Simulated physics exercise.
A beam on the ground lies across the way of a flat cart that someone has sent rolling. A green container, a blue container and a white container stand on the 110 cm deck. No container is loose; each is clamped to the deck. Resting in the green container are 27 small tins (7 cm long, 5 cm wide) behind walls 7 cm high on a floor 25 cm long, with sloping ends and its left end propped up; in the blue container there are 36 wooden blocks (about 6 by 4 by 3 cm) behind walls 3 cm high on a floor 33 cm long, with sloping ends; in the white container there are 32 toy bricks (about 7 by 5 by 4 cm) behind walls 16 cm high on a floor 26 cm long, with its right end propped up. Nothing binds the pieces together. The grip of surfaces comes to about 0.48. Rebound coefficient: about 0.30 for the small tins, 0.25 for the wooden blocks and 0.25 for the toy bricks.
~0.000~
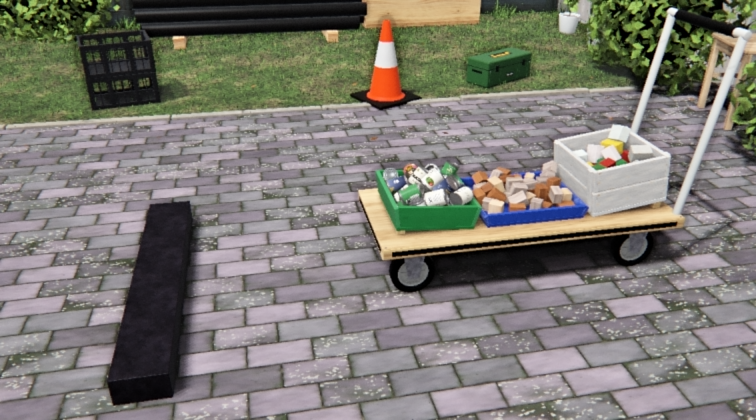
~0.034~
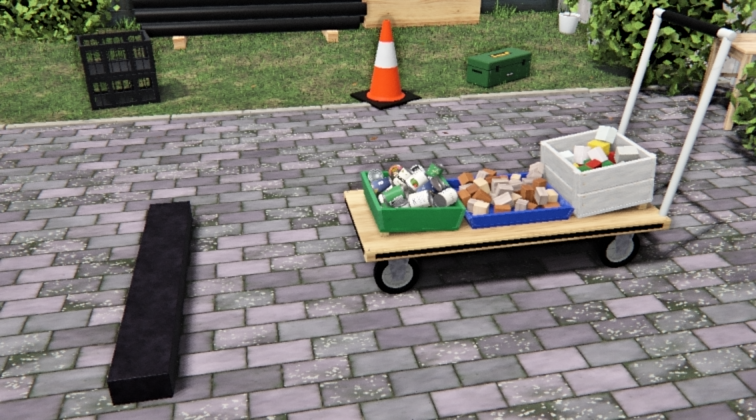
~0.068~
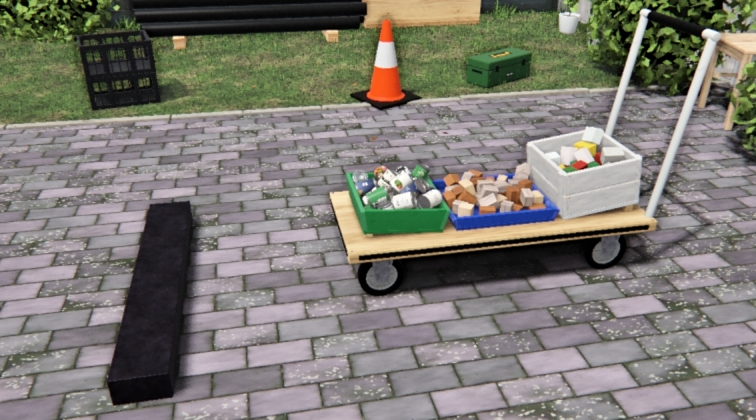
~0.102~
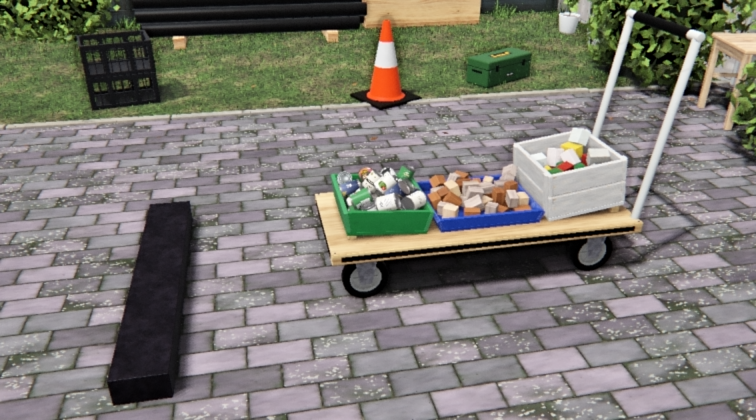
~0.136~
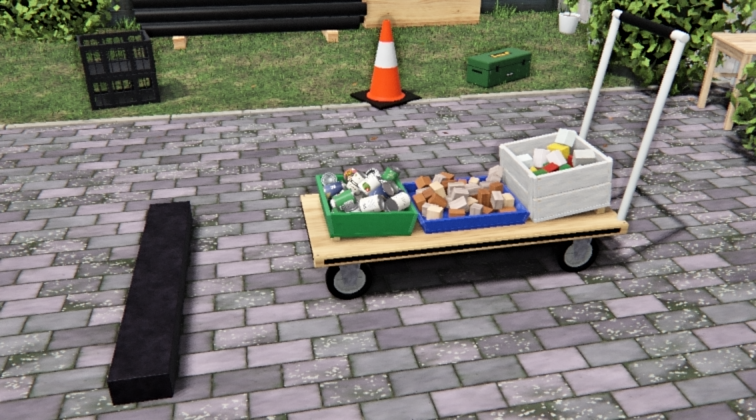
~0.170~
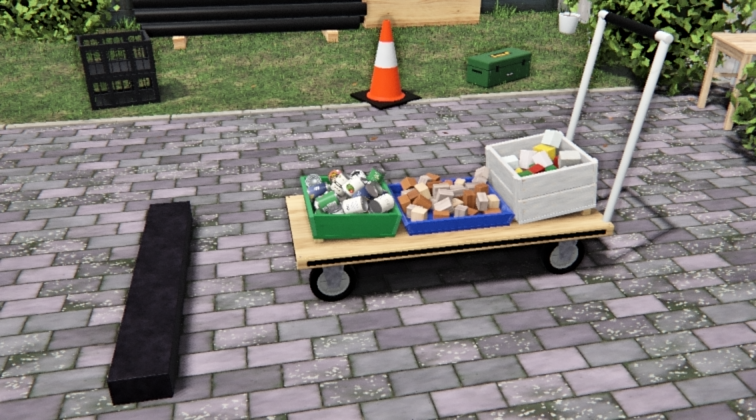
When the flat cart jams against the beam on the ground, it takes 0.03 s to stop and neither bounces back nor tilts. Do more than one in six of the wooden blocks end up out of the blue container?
No.
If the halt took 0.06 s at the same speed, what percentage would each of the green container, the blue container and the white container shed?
In that case green container 10, blue container 0 and white container 0 per cent.
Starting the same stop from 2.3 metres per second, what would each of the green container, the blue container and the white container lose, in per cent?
In that case the green container sheds 10 per cent of its load, the blue container 20 per cent, and the white container 10 per cent.
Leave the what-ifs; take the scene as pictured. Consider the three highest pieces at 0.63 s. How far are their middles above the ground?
I'd guess about 40 cm.
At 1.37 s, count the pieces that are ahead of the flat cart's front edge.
Approx. 0 pieces ahead of the front edge.
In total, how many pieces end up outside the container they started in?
About 1 pieces.
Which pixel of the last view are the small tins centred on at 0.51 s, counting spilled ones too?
Around (217, 207) in pixels.
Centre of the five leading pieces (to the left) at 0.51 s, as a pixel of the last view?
Near (190, 208) in pixels.
After 0.41 s, the wheels strike.
After 0.51 s, 1 of 27 out of the green container, 0 of 36 out of the blue container and 0 of 32 out of the white container.
After 0.63 s, 1 of 27 out of the green container, 0 of 36 out of the blue container and 0 of 32 out of the white container.
After 0.86 s, 1 of 27 out of the green container, 0 of 36 out of the blue container and 0 of 32 out of the white container.
When it is over (at 1.37 s), 1 of 27 out of the green container, 0 of 36 out of the blue container and 0 of 32 out of the white container. Asked share, 0 of 36, 0 per cent.
